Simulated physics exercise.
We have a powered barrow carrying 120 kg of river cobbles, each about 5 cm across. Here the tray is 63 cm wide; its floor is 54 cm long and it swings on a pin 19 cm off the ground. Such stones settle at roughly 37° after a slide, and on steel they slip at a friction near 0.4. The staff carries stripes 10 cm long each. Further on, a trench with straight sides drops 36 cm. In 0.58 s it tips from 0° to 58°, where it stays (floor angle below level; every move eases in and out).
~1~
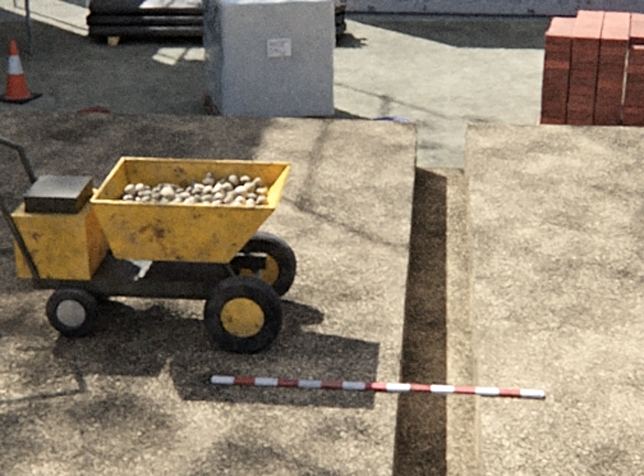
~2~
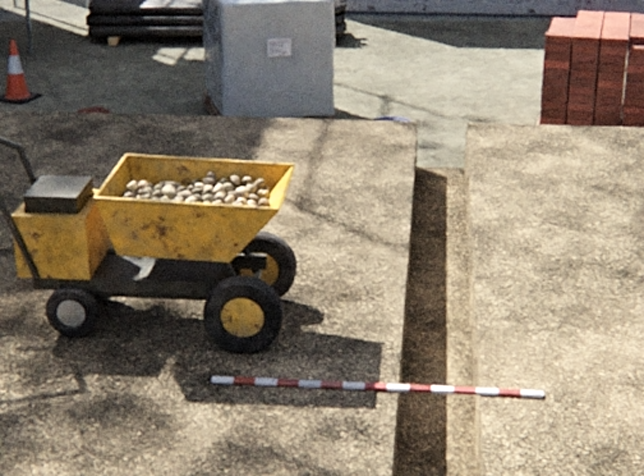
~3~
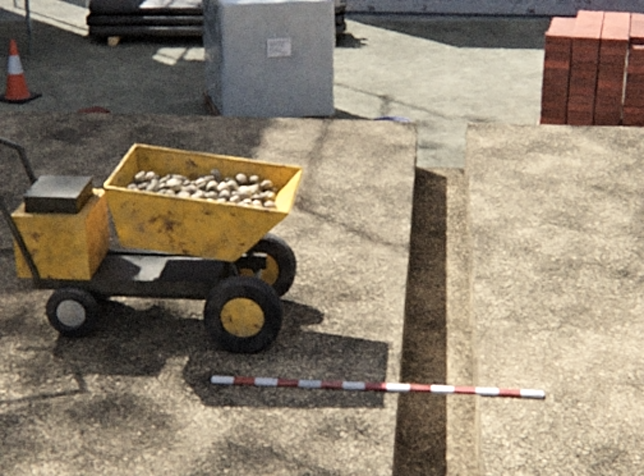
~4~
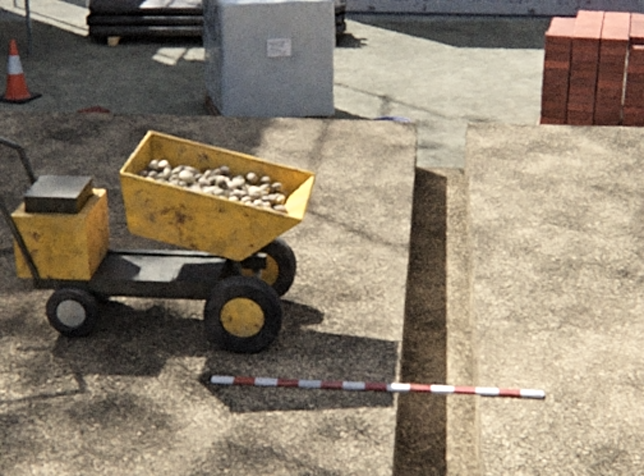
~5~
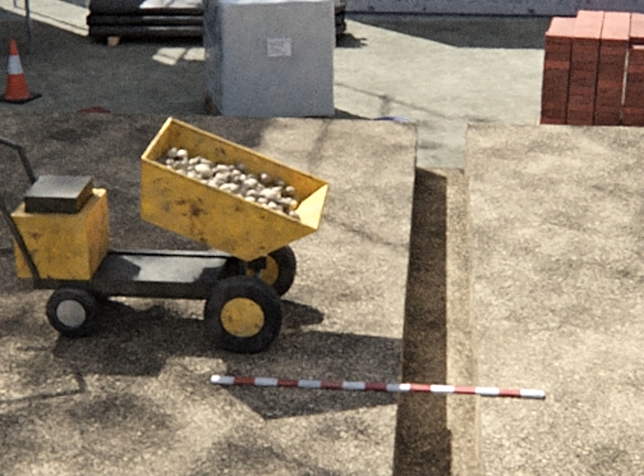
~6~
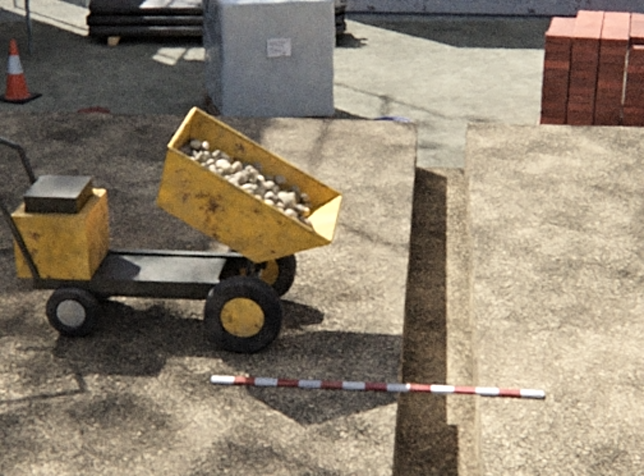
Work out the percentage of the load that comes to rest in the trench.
It works out at about 56 per cent of the load.
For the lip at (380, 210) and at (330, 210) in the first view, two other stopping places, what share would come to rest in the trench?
The first gives about 15 percent and the second about 40 percent.
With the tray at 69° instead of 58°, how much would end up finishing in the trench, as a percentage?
Roughly 90% would end there.
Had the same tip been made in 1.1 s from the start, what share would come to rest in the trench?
Then about 45 per cent.
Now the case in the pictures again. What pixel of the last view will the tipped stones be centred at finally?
Their centre sits close to (439, 384).
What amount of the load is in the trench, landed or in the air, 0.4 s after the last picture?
Some 0 per cent.
Then, 0.1 s after the last picture the floor is at 48°, 100 % in the tray; the foremost stones are at (330, 242).
Then, 0.4 s after the last picture the floor is at 58°, 91 % in the tray, 8 % short of the trench, 1 % in the trench; the foremost stones are at (409, 295).
Then, 0.7 s after the last picture the floor is at 58°, 47 % in the tray, 8 % short of the trench, 42 % in the trench, 3 % past the trench; the foremost stones are at (513, 336).
Then, 2.7 s after the last picture the floor is at 58°, 28 % in the tray, 13 % short of the trench, 56 % in the trench, 3 % past the trench; the foremost stones are at (609, 325).
